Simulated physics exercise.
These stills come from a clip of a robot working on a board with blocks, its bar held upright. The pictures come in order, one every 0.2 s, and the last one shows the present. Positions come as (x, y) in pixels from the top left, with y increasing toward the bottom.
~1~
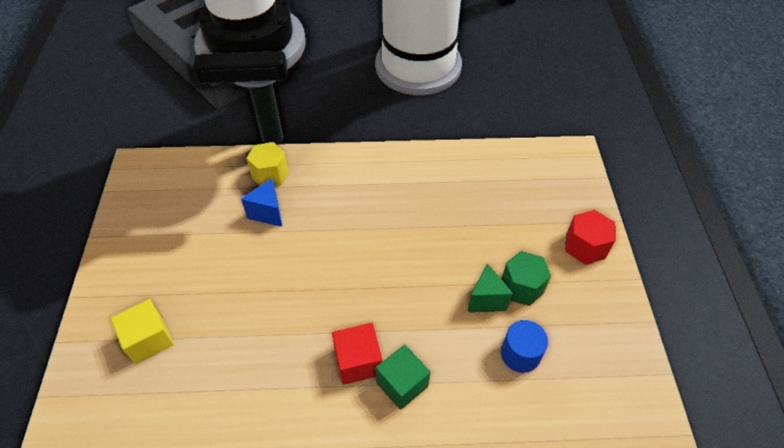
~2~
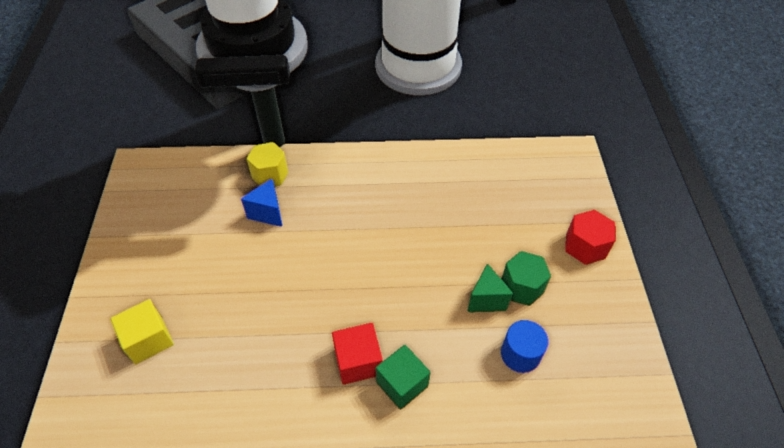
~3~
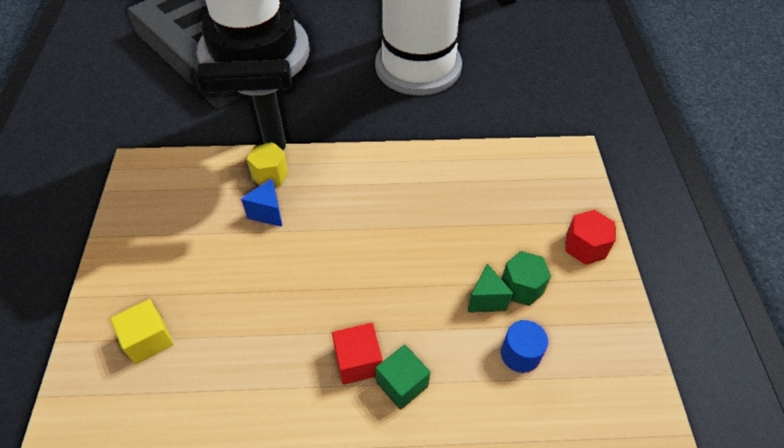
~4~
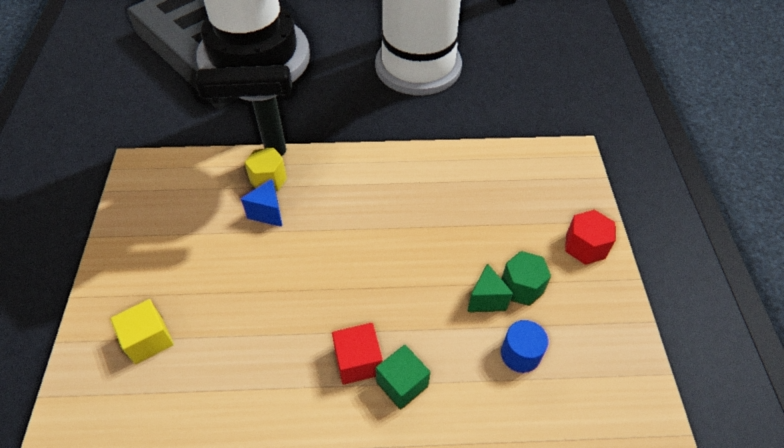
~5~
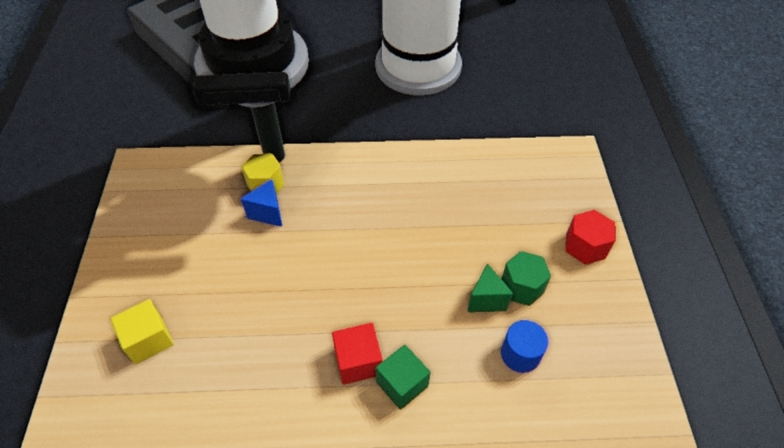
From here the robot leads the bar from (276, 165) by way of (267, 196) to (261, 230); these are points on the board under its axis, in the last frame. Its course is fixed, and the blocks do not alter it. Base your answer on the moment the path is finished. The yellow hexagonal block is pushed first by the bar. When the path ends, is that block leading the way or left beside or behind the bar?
The bar passes it.
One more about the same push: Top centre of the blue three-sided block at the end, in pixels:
The answer is (267, 228).
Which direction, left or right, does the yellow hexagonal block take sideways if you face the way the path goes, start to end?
Towards the right-hand side.
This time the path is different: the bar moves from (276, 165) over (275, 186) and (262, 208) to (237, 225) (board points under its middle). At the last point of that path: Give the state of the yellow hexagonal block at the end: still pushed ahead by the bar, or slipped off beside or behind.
When the path ends, it will sit ahead of the bar.
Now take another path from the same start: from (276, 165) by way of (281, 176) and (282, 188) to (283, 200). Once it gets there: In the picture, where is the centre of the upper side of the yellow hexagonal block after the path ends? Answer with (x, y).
Located at (249, 185).
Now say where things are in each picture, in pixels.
The first picture shows tip of the bar at (273, 139), middles of tops, yellow hexagonal block at (265, 155), blue three-sided block at (263, 195).
The second picture shows bar at (274, 142), nothing pushed.
The third picture shows bar at (276, 146), nothing pushed.
The fourth picture shows bar at (276, 151), yellow hexagonal block at (264, 160).
The fifth picture shows bar at (275, 157), yellow hexagonal block at (261, 165), blue three-sided block at (263, 195).
On the path given first. One third of the way, bar at (268, 178); yellow hexagonal block at (245, 183), turned 35° clockwise; blue three-sided block at (265, 200), turned 15° clockwise.
Two thirds of the way, bar at (262, 199); yellow hexagonal block at (230, 199), turned 75° clockwise; blue three-sided block at (266, 206).
At the end, bar at (259, 222); yellow hexagonal block at (226, 203), turned 95° clockwise; blue three-sided block at (267, 228).
